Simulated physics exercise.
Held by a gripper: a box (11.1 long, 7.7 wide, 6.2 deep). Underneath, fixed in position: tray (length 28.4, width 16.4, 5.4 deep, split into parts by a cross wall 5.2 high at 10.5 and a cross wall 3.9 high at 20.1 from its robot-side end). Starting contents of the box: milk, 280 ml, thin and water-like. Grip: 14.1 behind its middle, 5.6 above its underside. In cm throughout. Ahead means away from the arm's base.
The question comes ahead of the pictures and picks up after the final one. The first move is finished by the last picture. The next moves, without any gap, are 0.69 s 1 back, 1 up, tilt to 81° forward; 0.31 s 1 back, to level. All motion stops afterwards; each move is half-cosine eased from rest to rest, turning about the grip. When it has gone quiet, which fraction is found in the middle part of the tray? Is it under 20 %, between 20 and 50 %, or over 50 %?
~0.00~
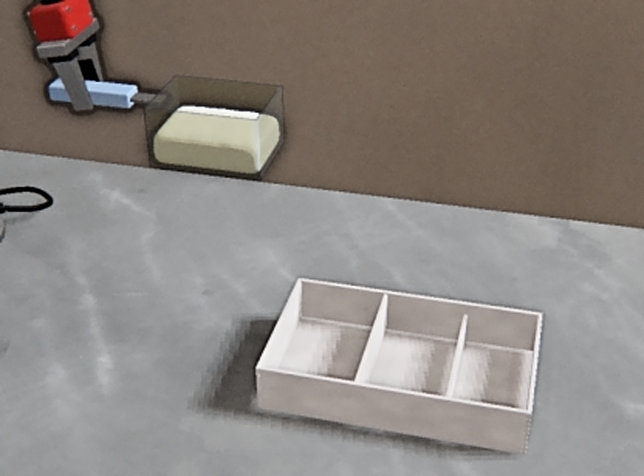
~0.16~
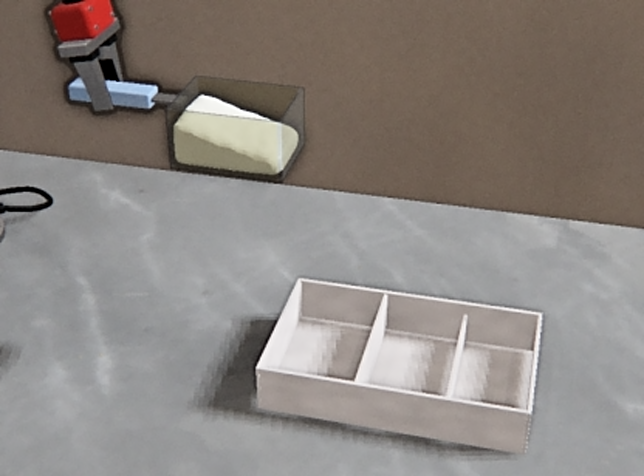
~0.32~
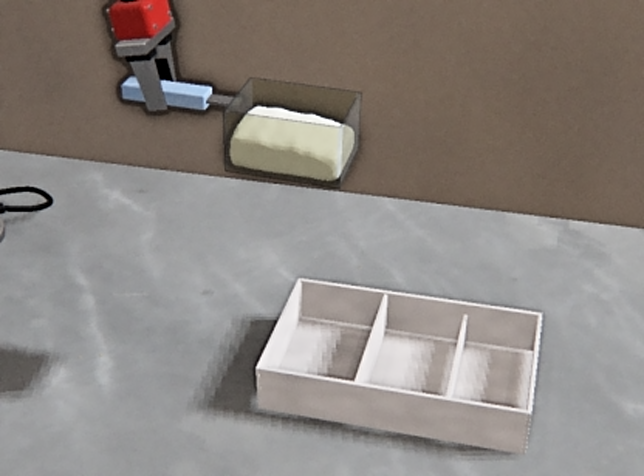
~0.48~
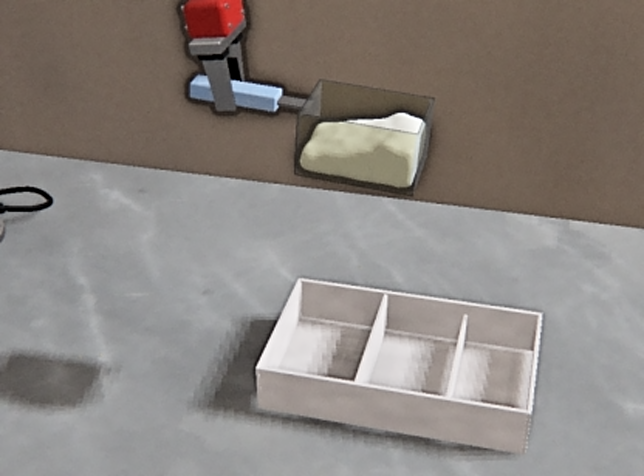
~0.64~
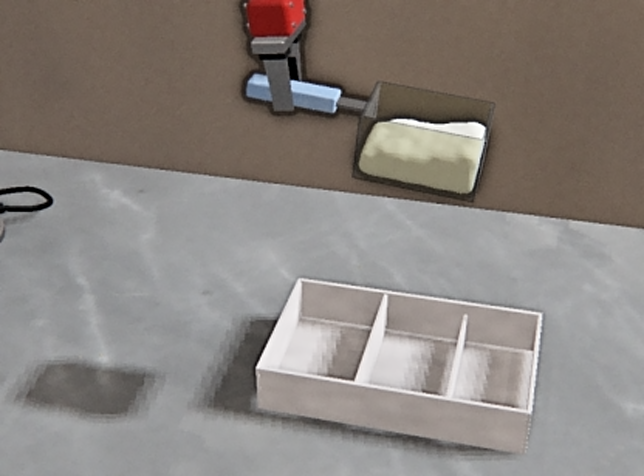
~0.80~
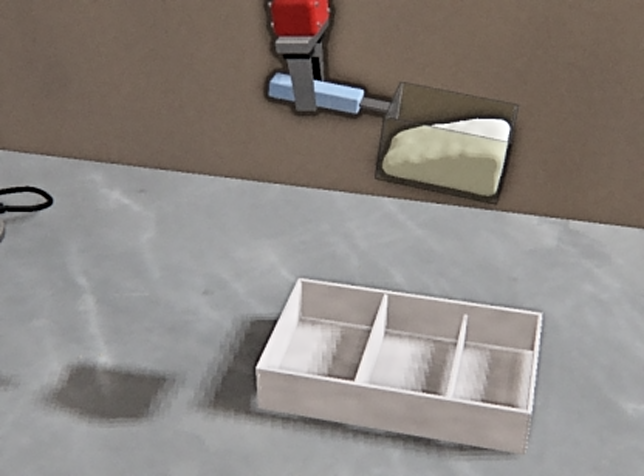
It is between 20 and 50 %.
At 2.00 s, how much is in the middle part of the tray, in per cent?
About 40 %.
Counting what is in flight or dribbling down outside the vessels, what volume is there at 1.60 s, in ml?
Roughly 20 ml.
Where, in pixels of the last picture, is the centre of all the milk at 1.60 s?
The centre lands around (382, 307) in the last view.
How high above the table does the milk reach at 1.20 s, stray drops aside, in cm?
Up to some 23 cm.
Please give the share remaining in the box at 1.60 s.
40 percent or so.
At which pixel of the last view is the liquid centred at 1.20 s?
(392, 227), roughly.
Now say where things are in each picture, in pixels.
The box floor at (219, 152), level; upper third of the milk around (217, 128), from x 155 to 280, top at y 110; 275 ml in the box, in the first picture.
The box floor at (239, 153), level; upper third of the milk around (213, 124), from x 175 to 300, top at y 95, in the second picture.
The box floor at (293, 157), tilted 2° forward; upper third of the milk around (279, 130), from x 230 to 355, top at y 110, in the third picture.
The box floor at (362, 162), tilted 4° forward; upper third of the milk around (387, 137), from x 300 to 425, top at y 115, in the fourth picture.
The box floor at (420, 166), tilted 5° forward; upper third of the milk around (434, 141), from x 360 to 485, top at y 120, in the fifth picture.
The box floor at (442, 167), tilted 6° forward; upper third of the milk around (472, 142), from x 385 to 510, top at y 120; 275 ml in the box, in the sixth picture.
After 1.20 s, tilted 53° forward, liquid up to 23 above the table; 260 ml in the box, 15 ml in the air or running down outside.
After 1.60 s, tilted 58° forward, liquid up to 57 above the table; 115 ml in the box, 105 ml in the middle part, 35 ml in the robot-side part, 5 ml in the far-side part, 20 ml in the air or running down outside.
After 2.00 s, level, liquid up to 74 above the table; 110 ml in the middle part, 75 ml in the box, 30 ml in the robot-side part, 15 ml on the table or floor, 5 ml in the far-side part, 40 ml in the air or running down outside.
After 2.80 s, level, liquid up to 32 above the table; 110 ml in the middle part, 70 ml in the box, 45 ml on the table or floor, 35 ml in the robot-side part, 15 ml in the far-side part.
In the end, 110 ml in the middle part, 70 ml in the box, 45 ml on the table or floor, 35 ml in the robot-side part, 15 ml in the far-side part. That is 39 % in the middle part of the tray.
